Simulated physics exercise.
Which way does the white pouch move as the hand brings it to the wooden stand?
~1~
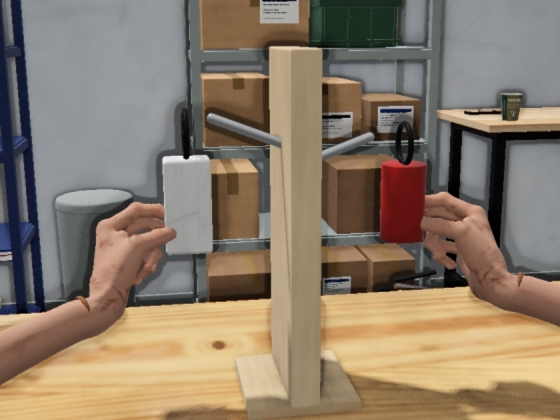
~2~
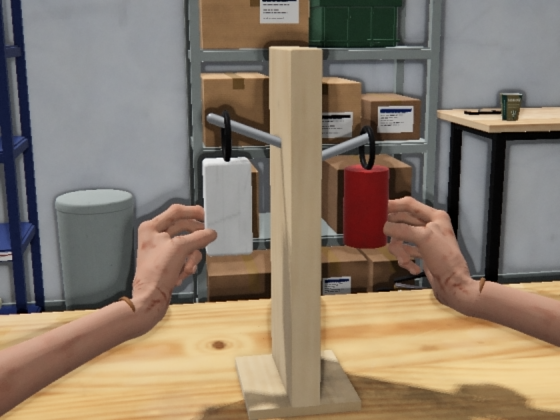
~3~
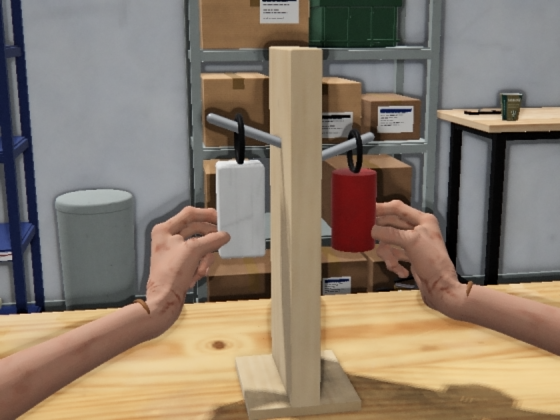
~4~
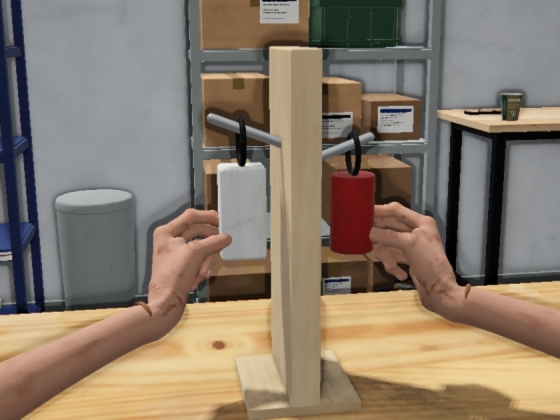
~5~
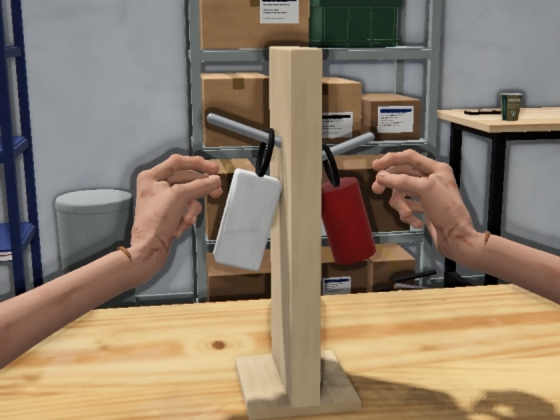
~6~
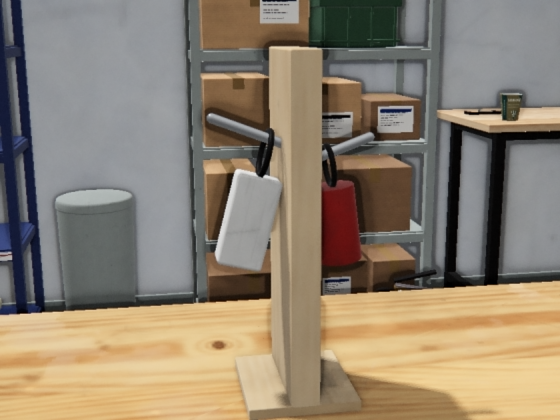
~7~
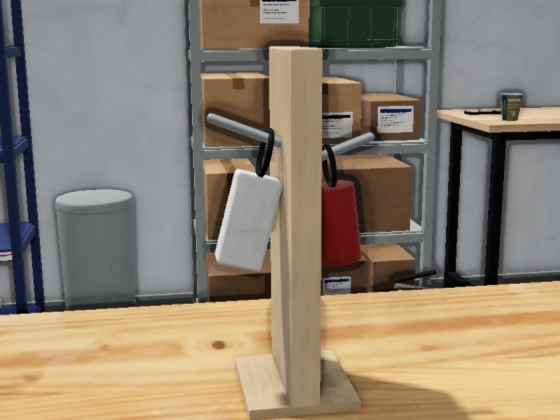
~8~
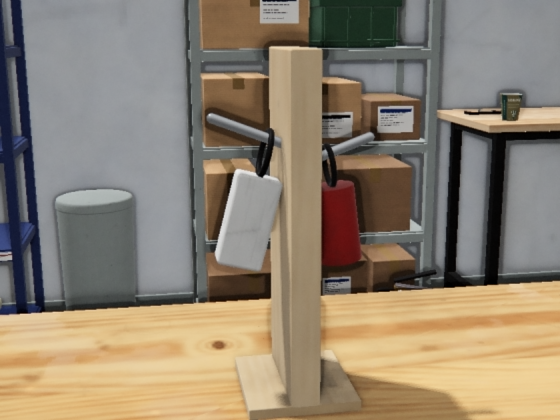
The white pouch moves to the right, toward the upright post of the stand.
